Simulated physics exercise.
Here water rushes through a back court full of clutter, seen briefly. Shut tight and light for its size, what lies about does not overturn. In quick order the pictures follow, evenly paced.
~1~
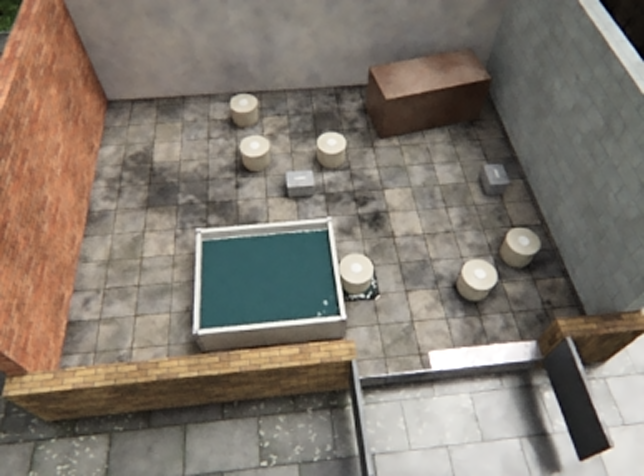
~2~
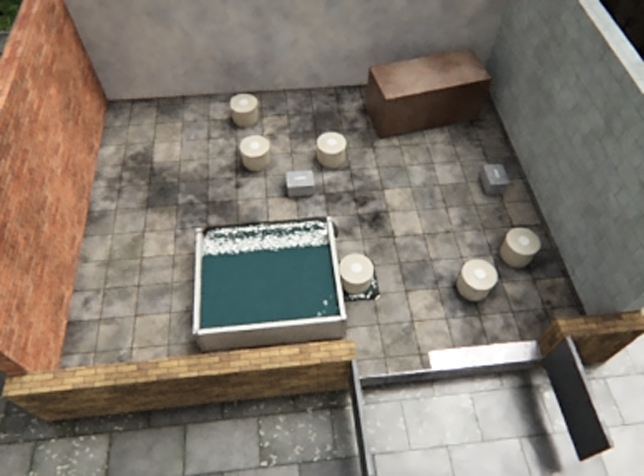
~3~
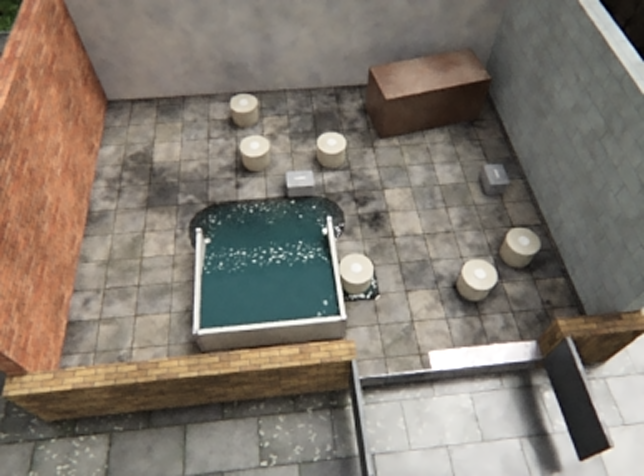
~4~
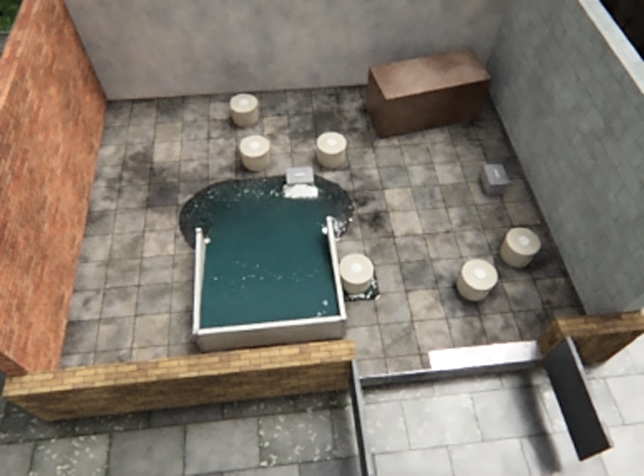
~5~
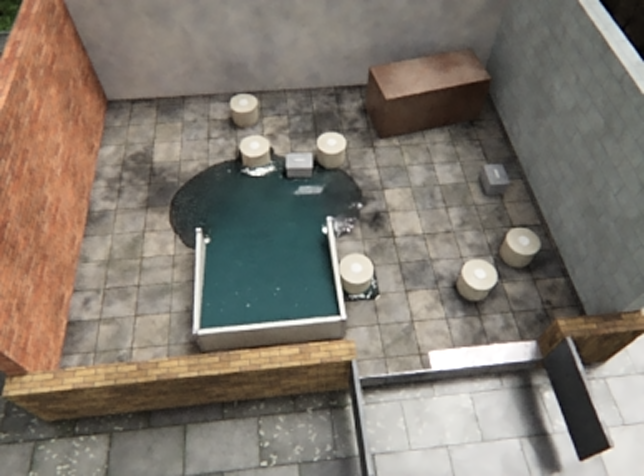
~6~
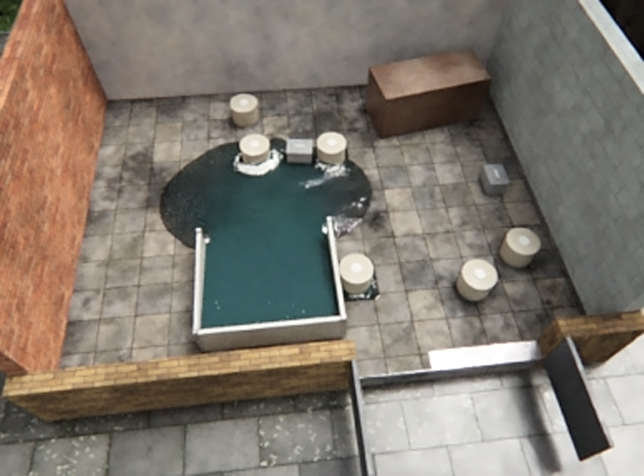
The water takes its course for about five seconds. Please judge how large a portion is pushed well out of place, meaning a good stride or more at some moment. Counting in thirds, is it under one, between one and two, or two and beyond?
It sits mid-range.
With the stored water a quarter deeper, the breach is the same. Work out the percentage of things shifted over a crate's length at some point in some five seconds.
Something like 50 % of the loose things.
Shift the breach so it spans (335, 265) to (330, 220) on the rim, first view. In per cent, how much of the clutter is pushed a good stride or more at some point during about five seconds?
My estimate is some 40 per cent of them.
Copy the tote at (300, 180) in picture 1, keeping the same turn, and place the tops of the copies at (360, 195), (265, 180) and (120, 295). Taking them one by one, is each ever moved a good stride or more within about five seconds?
Sequence: Doesn't go far, travels that far, doesn't go far.
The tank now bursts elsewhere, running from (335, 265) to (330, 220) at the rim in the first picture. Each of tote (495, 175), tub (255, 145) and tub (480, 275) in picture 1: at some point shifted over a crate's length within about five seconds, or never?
Outcome by item - displaced that far / short of that distance / short of that distance.
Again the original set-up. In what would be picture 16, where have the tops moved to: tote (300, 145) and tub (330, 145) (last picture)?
Expect them at roughly (352, 77) and roughly (348, 120).
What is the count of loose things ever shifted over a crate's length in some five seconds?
So the number is 3.
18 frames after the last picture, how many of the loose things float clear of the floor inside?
Tally at that point: 2.
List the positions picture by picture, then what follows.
The first picture shows a tote at (300, 179), on the bottom; a tub at (254, 146) rests on the ground; 0 of 8 have shifted.
The second picture shows a tote at (300, 179) rests on the ground; a tub at (254, 146), on the bottom; 0 of 8 have shifted.
The third picture shows a tote at (300, 179), on the bottom; a tub at (254, 146) rests on the ground; 0 of 8 have shifted.
The fourth picture shows a tote at (300, 175) rests on the ground, close to its start; a tub at (254, 146) rests on the ground; 1 of 8 have shifted.
The fifth picture shows a tote at (299, 160) rests on the ground, a stride from its start; a tub at (254, 146) rests on the ground; 1 of 8 have shifted.
The sixth picture shows a tote at (299, 146) rests on the ground, a stride from its start; a tub at (254, 145), on the bottom; 1 of 8 have shifted.
A moment on, 1 of 8 are well off their spots; 0 afloat.
Next, 3 of 8 are well off their spots; 1 afloat.
Later, 3 of 8 are well off their spots; 2 afloat.
In the end, 3 of 8 are well off their spots, and 3 have been at some point; 1 afloat.
